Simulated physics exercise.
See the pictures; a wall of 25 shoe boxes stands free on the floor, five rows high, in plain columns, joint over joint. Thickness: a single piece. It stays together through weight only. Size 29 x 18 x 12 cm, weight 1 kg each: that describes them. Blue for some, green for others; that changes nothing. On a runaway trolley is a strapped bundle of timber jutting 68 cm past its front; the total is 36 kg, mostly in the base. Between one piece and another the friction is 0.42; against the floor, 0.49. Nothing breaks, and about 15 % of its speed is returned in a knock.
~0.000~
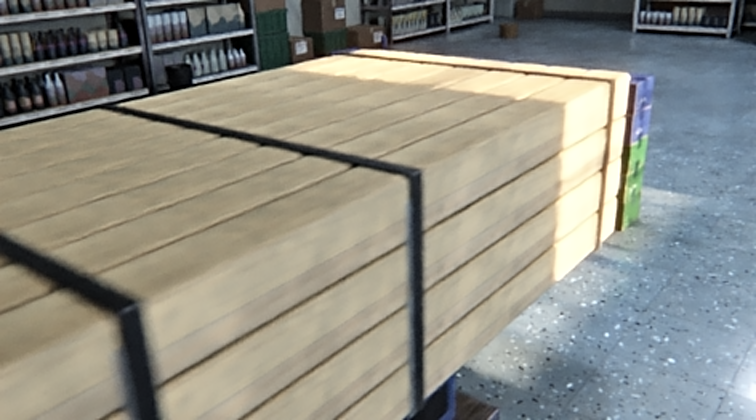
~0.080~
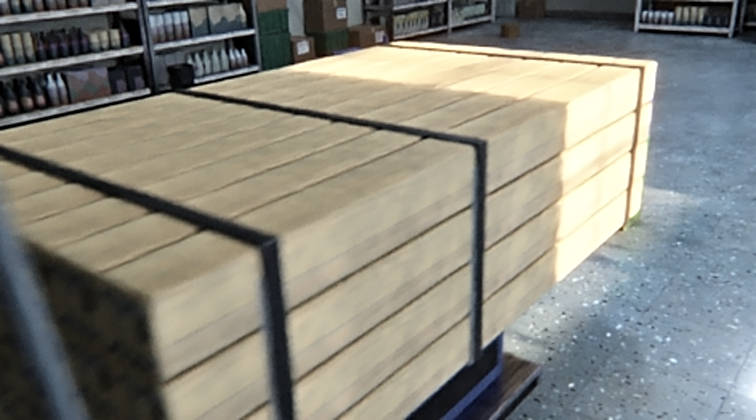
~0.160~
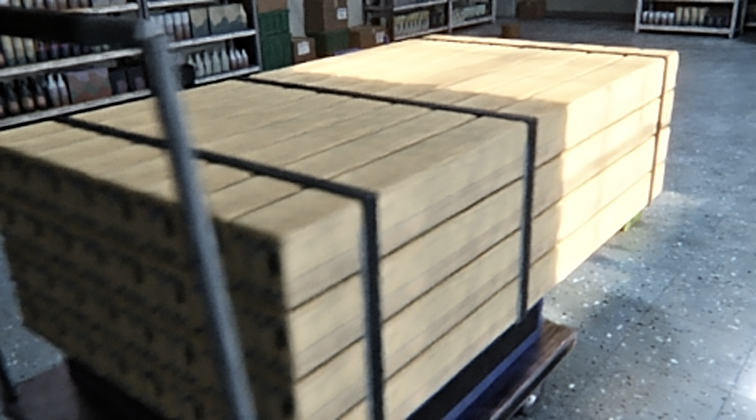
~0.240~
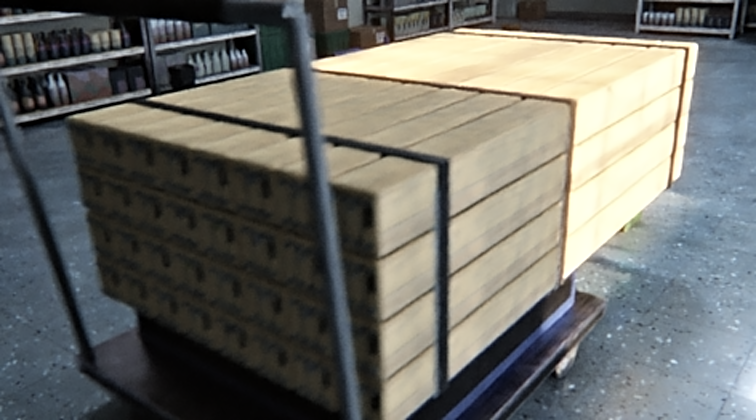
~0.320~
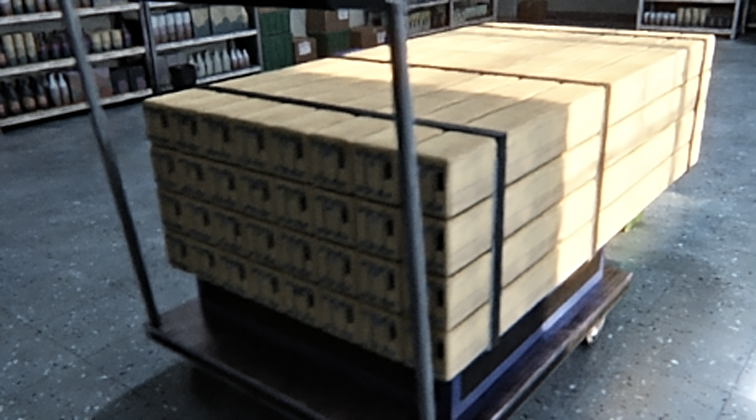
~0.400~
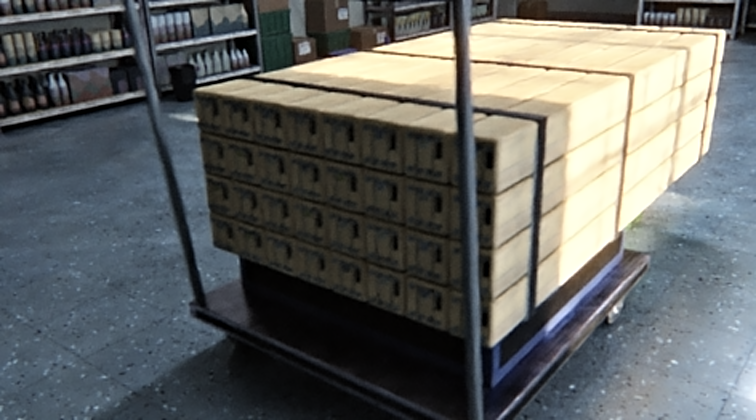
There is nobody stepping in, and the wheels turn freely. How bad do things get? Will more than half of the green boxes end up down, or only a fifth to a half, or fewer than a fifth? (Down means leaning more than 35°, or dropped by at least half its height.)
The count down is one fifth to one half of the total.
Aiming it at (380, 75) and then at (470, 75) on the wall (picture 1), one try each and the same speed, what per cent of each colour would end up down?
Down by colour - green: 30%, then 40%; blue: 60%, then 80%.
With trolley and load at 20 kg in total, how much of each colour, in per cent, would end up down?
Colour by colour that makes green 30, blue 60 percent.
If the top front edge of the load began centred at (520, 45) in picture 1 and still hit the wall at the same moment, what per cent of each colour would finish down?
Green 30%, blue 60%.
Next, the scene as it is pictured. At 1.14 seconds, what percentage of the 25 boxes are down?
45 percent by then.
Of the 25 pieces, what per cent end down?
Something close to 50 percent of them.
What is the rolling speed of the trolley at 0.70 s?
Something like 1.7 m/s, I'd say.
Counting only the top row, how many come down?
3 in that row.
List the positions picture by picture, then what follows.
In the first frame (places mark the middle of the side facing us), load (617, 129) 75 cm short of the wall; nothing disturbed.
The second frame shows load (645, 113) 56 cm short of the wall.
The third frame shows load (668, 100) 37 cm short of the wall.
The fourth frame shows load (688, 89) 18 cm short of the wall.
The fifth frame shows load (706, 78) just touching.
The sixth frame shows load (717, 71) 15 cm into the wall's line; 16 disturbed, none down.
After 0.70 s, load 68 cm past the wall's line, still rolling; 3 of the 15 green boxes down (9 of 25 in all colours); top green box shifted 10 mm; top blue box shifted 42 mm.
After 1.14 s, load 1.22 m past the wall's line, still rolling; 5 of the 15 green boxes down (11 of 25 in all colours); top green box shifted 11 mm; top blue box shifted 44 mm.
At rest (3.9 s), load 85 cm past the wall's line, still rolling; 6 of the 15 green boxes down (12 of 25 in all colours); top green box shifted 11 mm; top blue box shifted 43 mm. That is 40 per cent. As the last picture would show them, middles, top green box near (367, 112), top blue box near (359, 65).
